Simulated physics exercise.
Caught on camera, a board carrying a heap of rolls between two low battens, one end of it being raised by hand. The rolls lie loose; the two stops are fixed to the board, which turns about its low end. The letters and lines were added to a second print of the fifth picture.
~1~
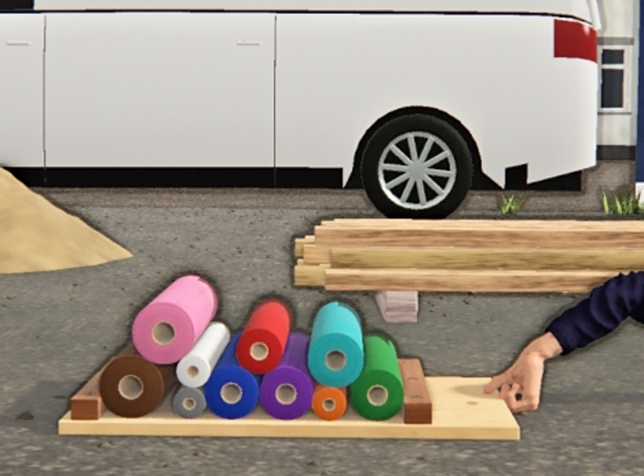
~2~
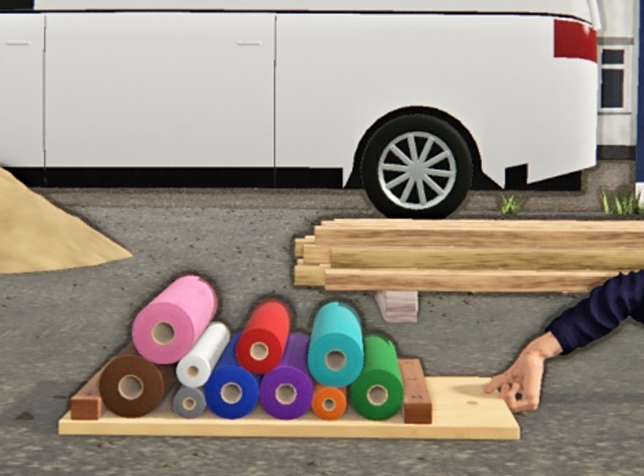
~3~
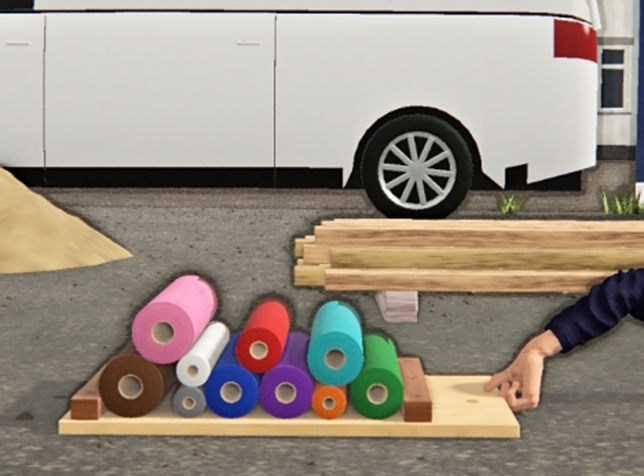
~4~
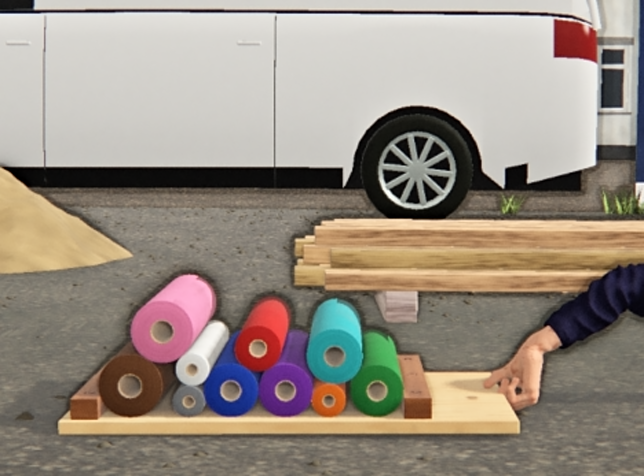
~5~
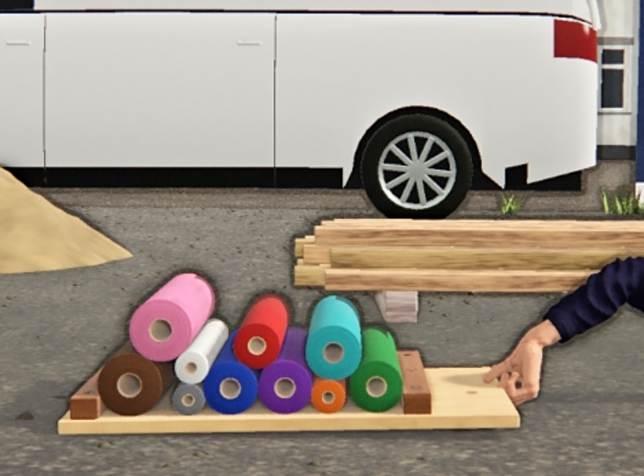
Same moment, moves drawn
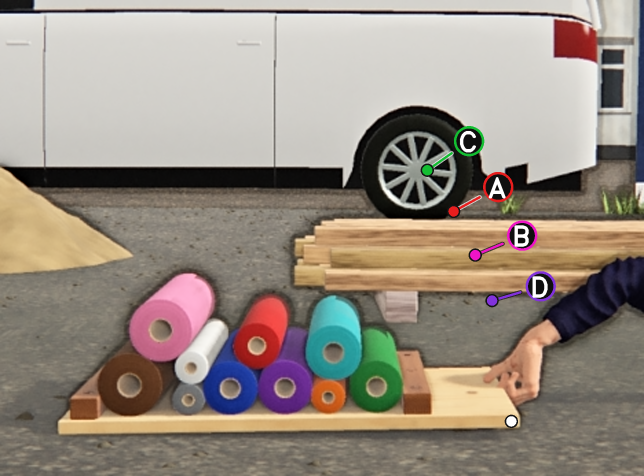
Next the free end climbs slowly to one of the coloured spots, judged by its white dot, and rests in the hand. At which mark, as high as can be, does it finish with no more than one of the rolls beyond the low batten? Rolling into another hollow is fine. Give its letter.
The answer is mark A.
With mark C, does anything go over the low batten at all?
At C: Yes.
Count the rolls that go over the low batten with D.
It comes to none.
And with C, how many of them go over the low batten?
At C the number is two.
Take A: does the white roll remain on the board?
Yes, with A.
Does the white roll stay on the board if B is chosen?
Yes, with B.
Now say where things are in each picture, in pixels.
Green roll (378, 395); turquoise roll (336, 360); red roll (260, 351), in the first frame.
Red roll (260, 351); white roll (193, 371), in the second frame.
Board (293, 393); orange roll (329, 403); green roll (377, 393); purple roll (286, 392), in the third frame.
Board (293, 391); brown roll (130, 386), in the fourth frame.
Board (293, 388); brown roll (130, 385), in the fifth frame.
On the copy, A at (454, 211); B at (475, 255); C at (427, 170); D at (492, 300); the white dot at (511, 421).
On A. First, board at 17°.
Then, board at 29°.
Finally, board at 29°, one over the low batten (pink).
By contrast, B one over the low batten (pink); C two over the low batten (red, pink); D none over the low batten.
